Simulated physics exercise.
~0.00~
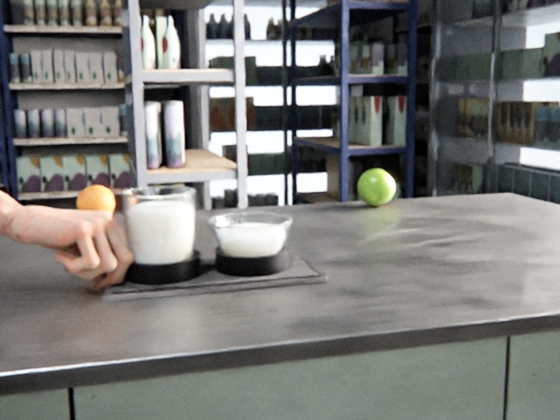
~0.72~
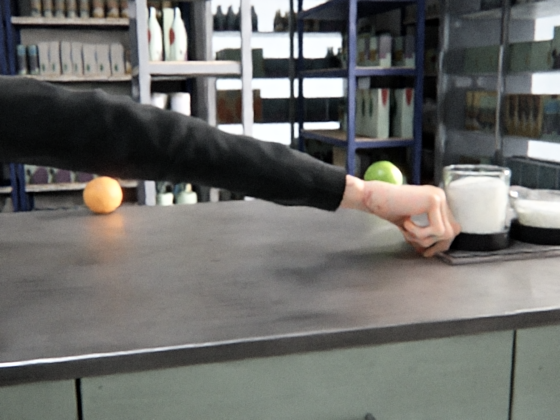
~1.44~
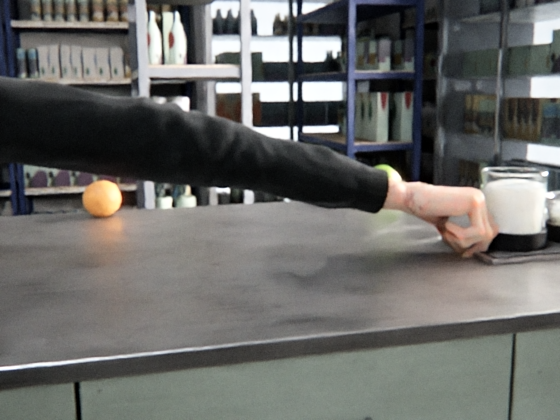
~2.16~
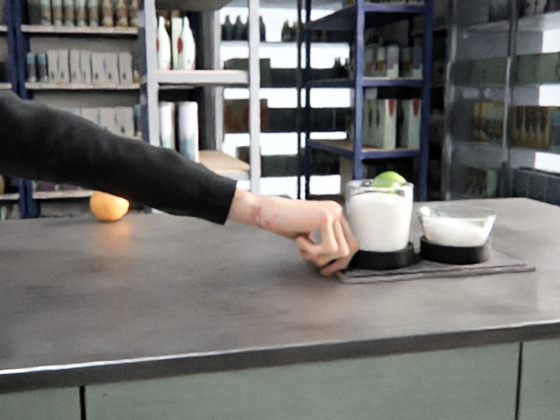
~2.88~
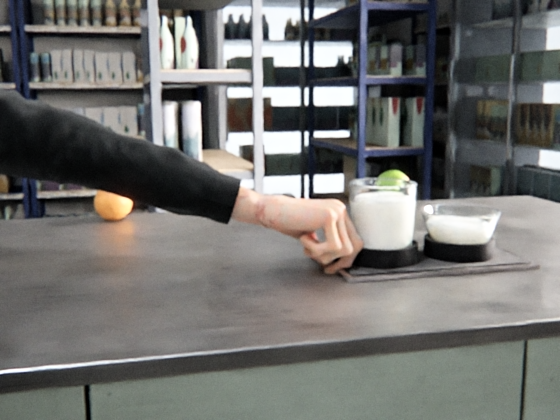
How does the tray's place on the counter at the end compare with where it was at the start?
At the start the tray is left of centre, near the orange fruit. By the end it sits farther right, with its taller glass in front of the green fruit.
